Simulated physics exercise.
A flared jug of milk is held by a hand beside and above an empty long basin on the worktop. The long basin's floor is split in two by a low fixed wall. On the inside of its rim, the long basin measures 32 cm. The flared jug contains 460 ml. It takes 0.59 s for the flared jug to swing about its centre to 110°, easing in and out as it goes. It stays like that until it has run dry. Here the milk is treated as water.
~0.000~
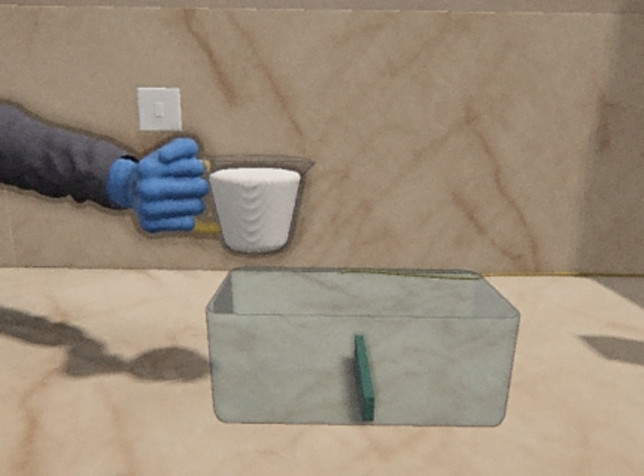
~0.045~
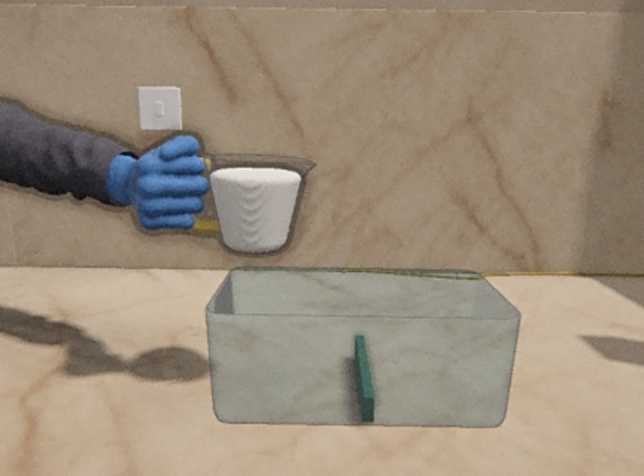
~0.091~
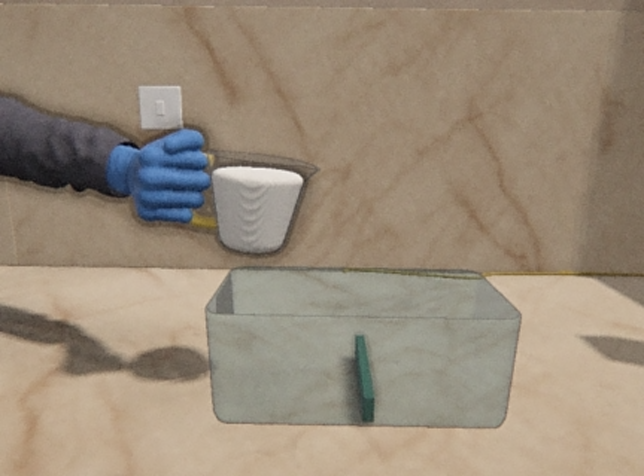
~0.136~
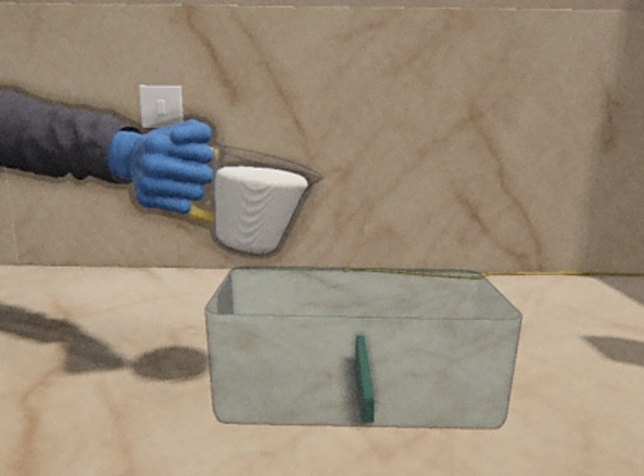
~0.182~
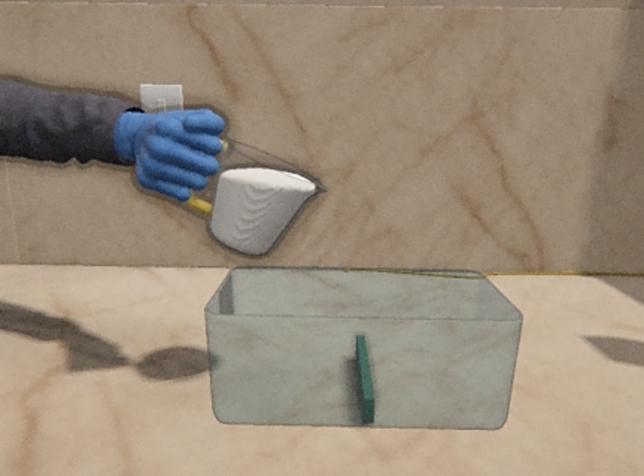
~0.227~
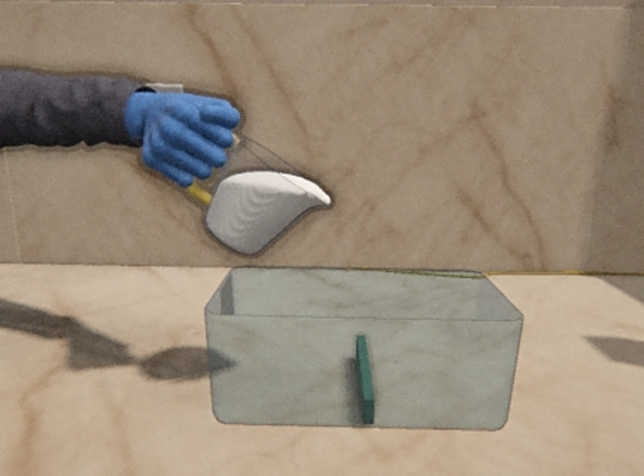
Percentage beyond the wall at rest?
33 per cent.
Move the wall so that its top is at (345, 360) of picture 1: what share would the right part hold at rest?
That would be about 50 in a hundred, I'd say.
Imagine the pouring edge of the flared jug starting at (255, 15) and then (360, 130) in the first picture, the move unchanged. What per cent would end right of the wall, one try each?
Roughly 15 per cent the first time and 90 per cent the second.
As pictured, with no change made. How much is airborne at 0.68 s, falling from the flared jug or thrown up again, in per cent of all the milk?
Roughly 3 %.
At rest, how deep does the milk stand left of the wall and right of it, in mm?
Final levels - left approx 12 mm, right approx 6 mm.
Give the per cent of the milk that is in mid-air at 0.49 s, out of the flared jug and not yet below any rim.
Some 20 per cent.
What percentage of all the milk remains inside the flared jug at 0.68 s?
What remains is about 2 percent of it all.
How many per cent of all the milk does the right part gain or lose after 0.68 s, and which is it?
Result: An increase, close to 6.
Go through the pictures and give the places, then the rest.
The first picture shows tilt 0°; pouring edge (316, 161); surface from (212, 173) to (301, 175); the long basin's rim runs from (220, 289) to (497, 293); the wall's top is at (364, 363).
The second picture shows tilt 2°; pouring edge (317, 163); surface from (212, 172) to (302, 175).
The third picture shows tilt 6°; pouring edge (321, 168); surface from (215, 170) to (304, 177).
The fourth picture shows tilt 14°; pouring edge (325, 177); surface from (219, 170) to (309, 179).
The fifth picture shows tilt 24°; pouring edge (328, 189); surface from (223, 172) to (318, 183).
The sixth picture shows tilt 36°; pouring edge (329, 204); surface from (220, 185) to (323, 195); 2 per cent is over the edge.
By 0.49 s the tilt is 102° and 34 per cent is still to pour, 26 is left of the wall and 20 right of it.
By 0.68 s the tilt is 110° and 2 per cent is still to pour, 68 is left of the wall and 27 right of it.
By 0.87 s the tilt is 110° and 0 per cent is still to pour, 66 is left of the wall and 32 right of it.
By 1.09 s the tilt is 110° and 0 per cent is still to pour, 65 is left of the wall and 33 right of it.
At rest 65 per cent lies left of the wall, 33 right of it and 2 outside.
